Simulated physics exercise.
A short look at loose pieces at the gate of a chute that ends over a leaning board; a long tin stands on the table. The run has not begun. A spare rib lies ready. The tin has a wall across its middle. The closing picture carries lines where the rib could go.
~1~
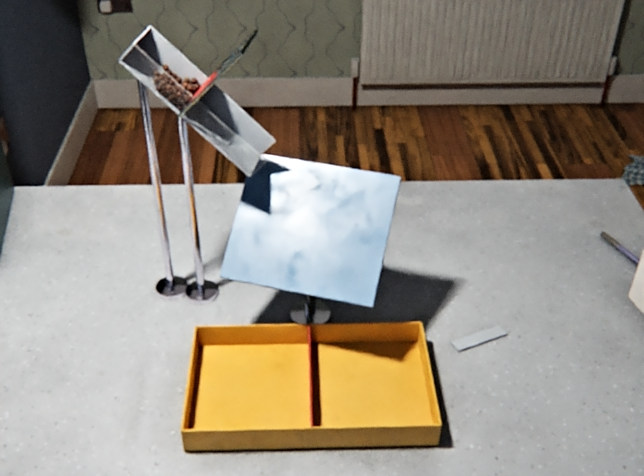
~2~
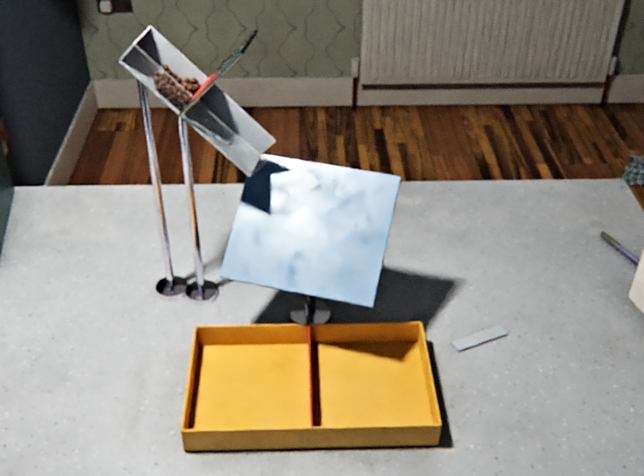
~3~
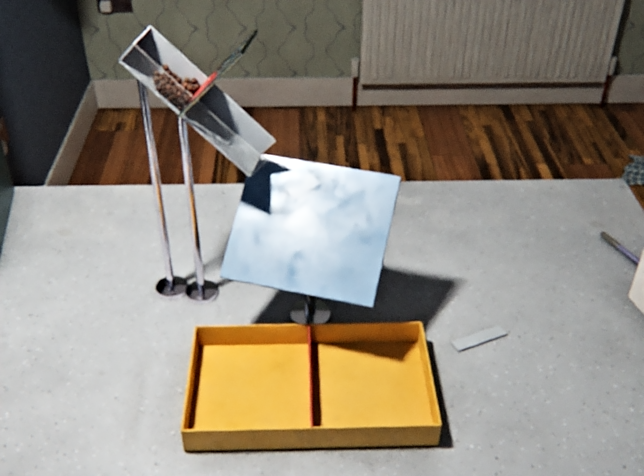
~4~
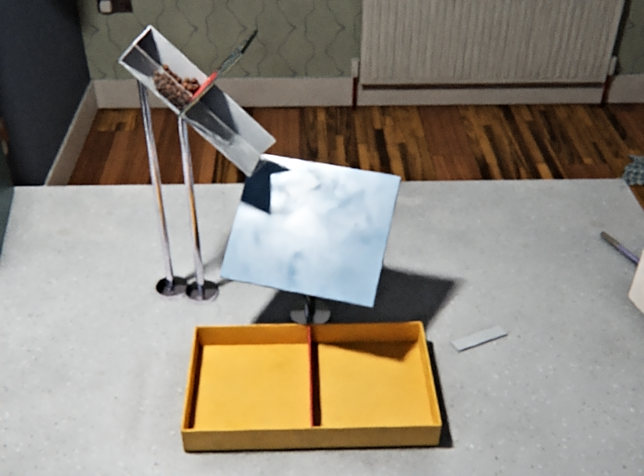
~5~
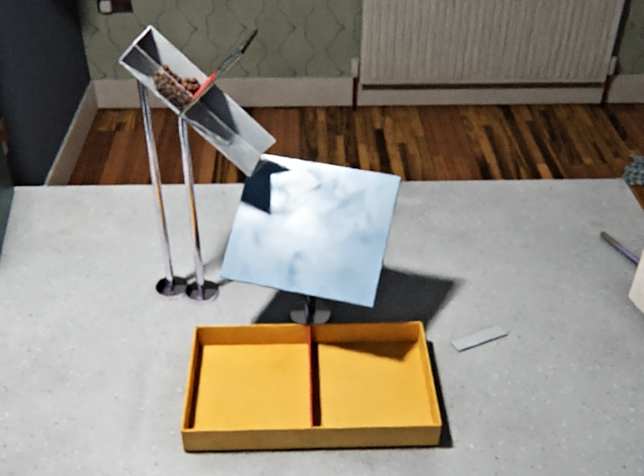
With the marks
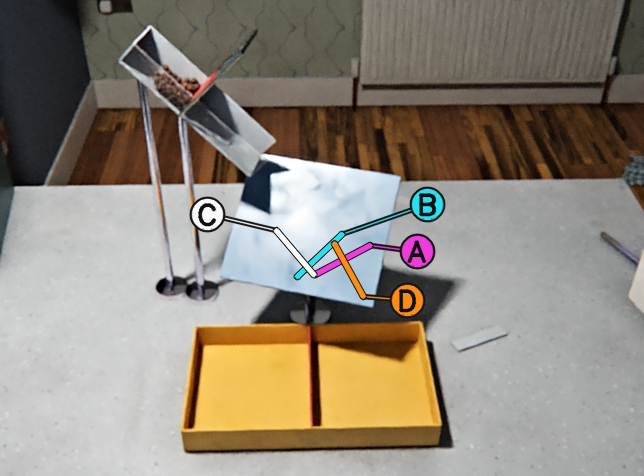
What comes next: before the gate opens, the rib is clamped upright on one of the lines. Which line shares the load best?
It is D.
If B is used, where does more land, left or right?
More lands on the left.
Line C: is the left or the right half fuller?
Right.
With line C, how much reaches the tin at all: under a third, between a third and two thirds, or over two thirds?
Line C gives over two thirds.
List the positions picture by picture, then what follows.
The first picture shows load behind the gate (178, 92), allspice berries; lip of the chute (255, 165), sloping fairly steeply.
The second picture shows middle of the board (310, 227), tilted fairly steeply; middle of its low edge (294, 292); of its high edge (325, 164).
The third picture shows front corners of the tin (182, 430) and (441, 425); front end of its middle wall (312, 428); gate still shut (207, 85).
The fourth picture shows middle of the load (178, 92); lip (255, 165).
The fifth picture shows middle of the load (178, 92); lip (255, 165).
On the marked copy, line A from (370, 245) to (315, 274); line B from (342, 234) to (297, 276); line C from (276, 230) to (313, 274); line D from (334, 243) to (363, 296).
Choosing A, of what is caught, almost all in the left half, just a few in the right.
Choosing B, of what is caught, almost all in the left half, just a few in the right.
Choosing C, of what is caught, just a few in the left half, almost all in the right.
Choosing D, of what is caught, roughly a third in the left half, roughly two thirds in the right.
